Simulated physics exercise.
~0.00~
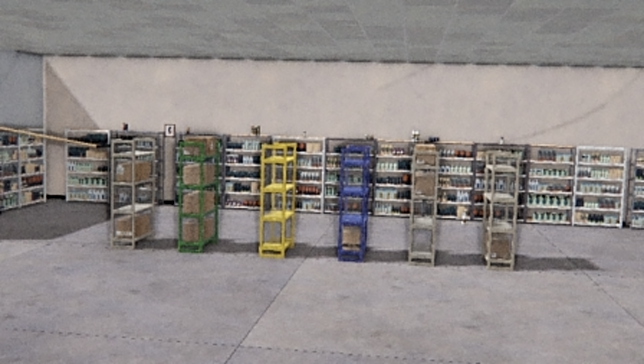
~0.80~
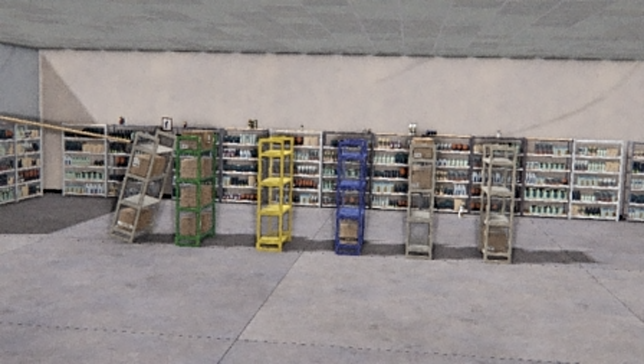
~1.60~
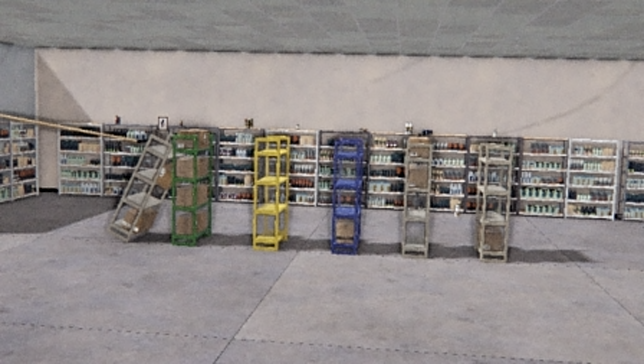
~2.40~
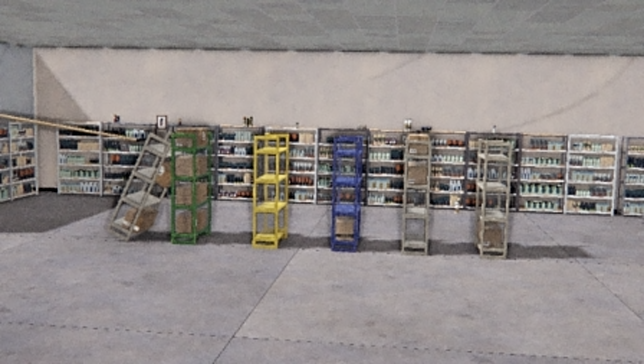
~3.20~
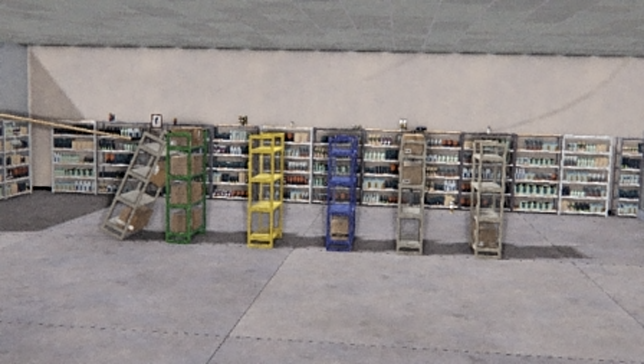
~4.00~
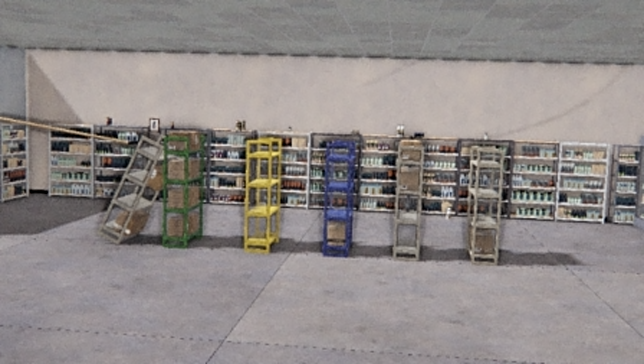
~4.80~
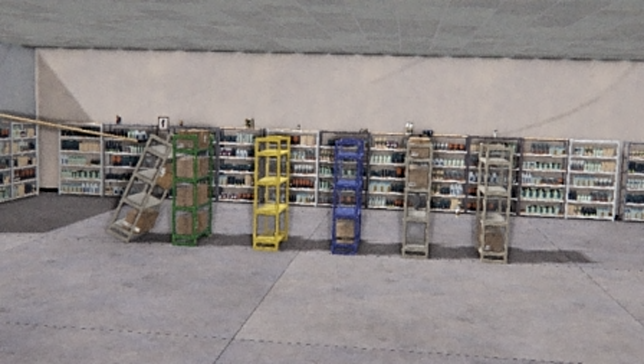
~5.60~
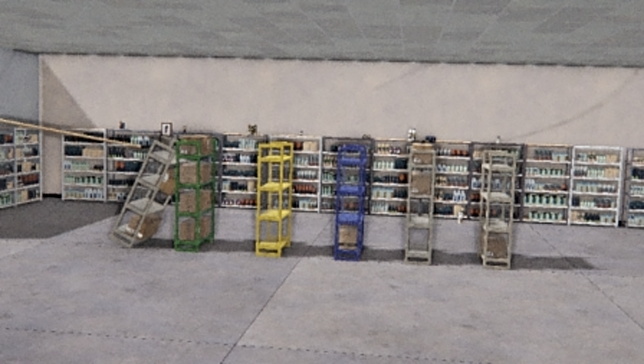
Six tall shelf racks stood in a row in a storeroom when a pole from the left tipped the leftmost grey one to the right, and it came to rest leaning against the green rack, while the other five stayed upright.
